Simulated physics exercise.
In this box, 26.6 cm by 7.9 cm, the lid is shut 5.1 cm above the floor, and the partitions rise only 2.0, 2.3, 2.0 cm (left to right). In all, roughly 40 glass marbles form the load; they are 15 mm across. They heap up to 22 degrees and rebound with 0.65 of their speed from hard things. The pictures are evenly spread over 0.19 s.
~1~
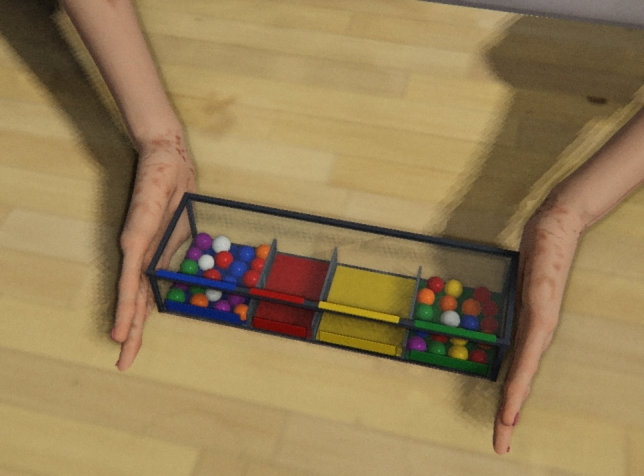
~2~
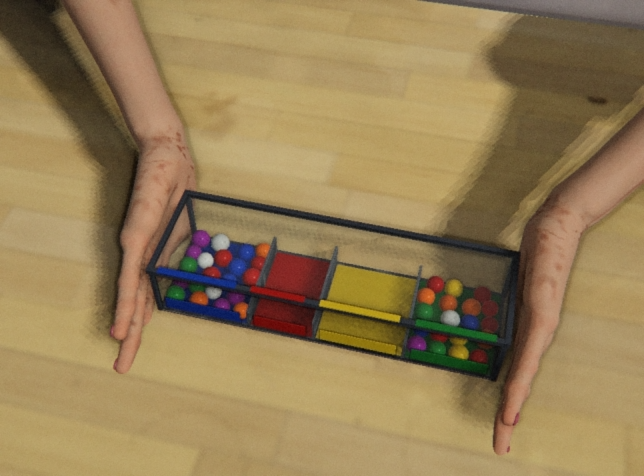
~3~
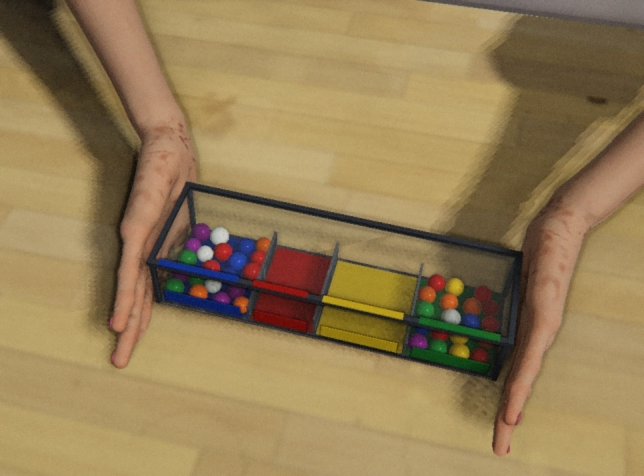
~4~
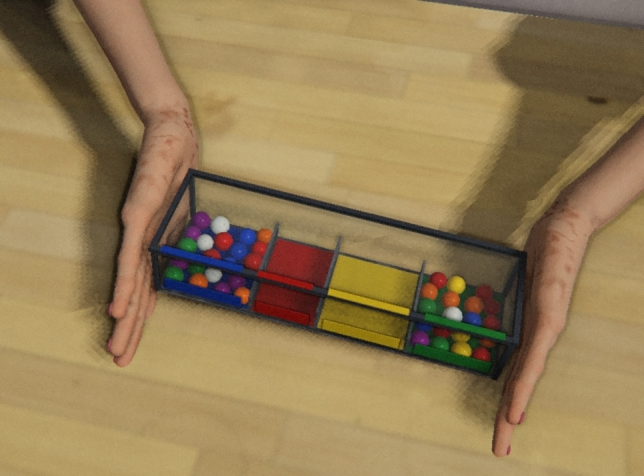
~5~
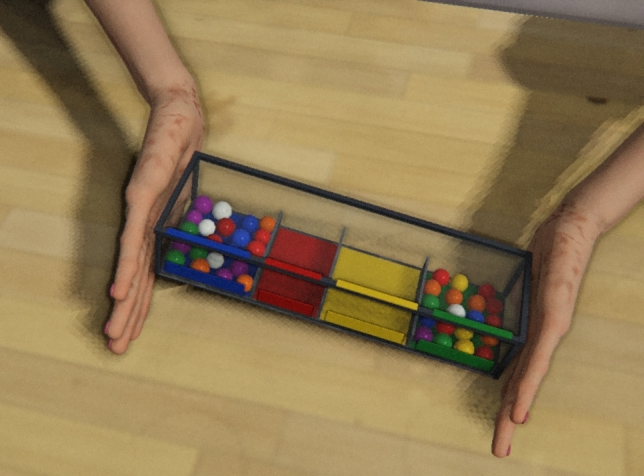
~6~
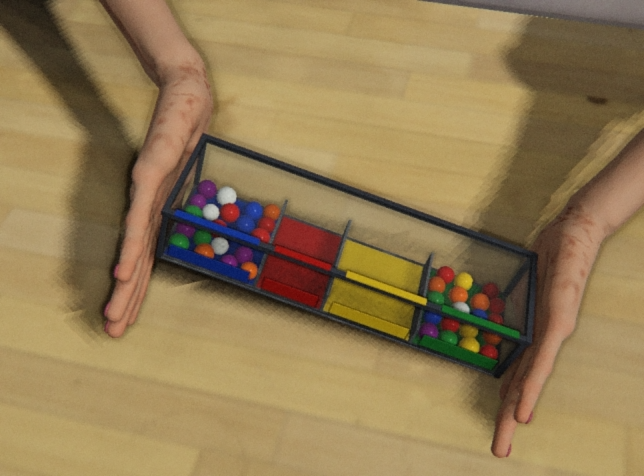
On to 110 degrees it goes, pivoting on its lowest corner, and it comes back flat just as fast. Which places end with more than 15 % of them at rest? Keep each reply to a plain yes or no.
Here goes: Red compartment no; blue compartment no; green compartment yes; yellow compartment no.
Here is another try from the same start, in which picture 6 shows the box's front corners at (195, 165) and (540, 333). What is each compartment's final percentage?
In the end red holds 0 %, blue holds 0 %, green holds 95 % and yellow holds 10 %.
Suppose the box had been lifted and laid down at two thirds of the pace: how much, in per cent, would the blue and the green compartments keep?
In that case blue keeps 0 per cent while green keeps 100 per cent.
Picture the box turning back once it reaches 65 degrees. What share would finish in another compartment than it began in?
Estimate: Around 10 %.
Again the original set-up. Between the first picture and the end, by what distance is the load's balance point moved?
I'd put it at close to 10.5 cm.
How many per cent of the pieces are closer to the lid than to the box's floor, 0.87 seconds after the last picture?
Share: Approx. 80 %.
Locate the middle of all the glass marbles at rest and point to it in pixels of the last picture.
Near (459, 314).
Then, 0.87 s after the last picture, tilt 110 degrees; red 20 %, blue 30 %, green 50 %, yellow 10 %.
Then, 1.46 s after the last picture, tilt 49 degrees; green 100 %.
Then, 2.10 s after the last picture, tilt 0 degrees; green 100 %.
In the end, red 0 %, blue 0 %, green 100 %, yellow 5 %.
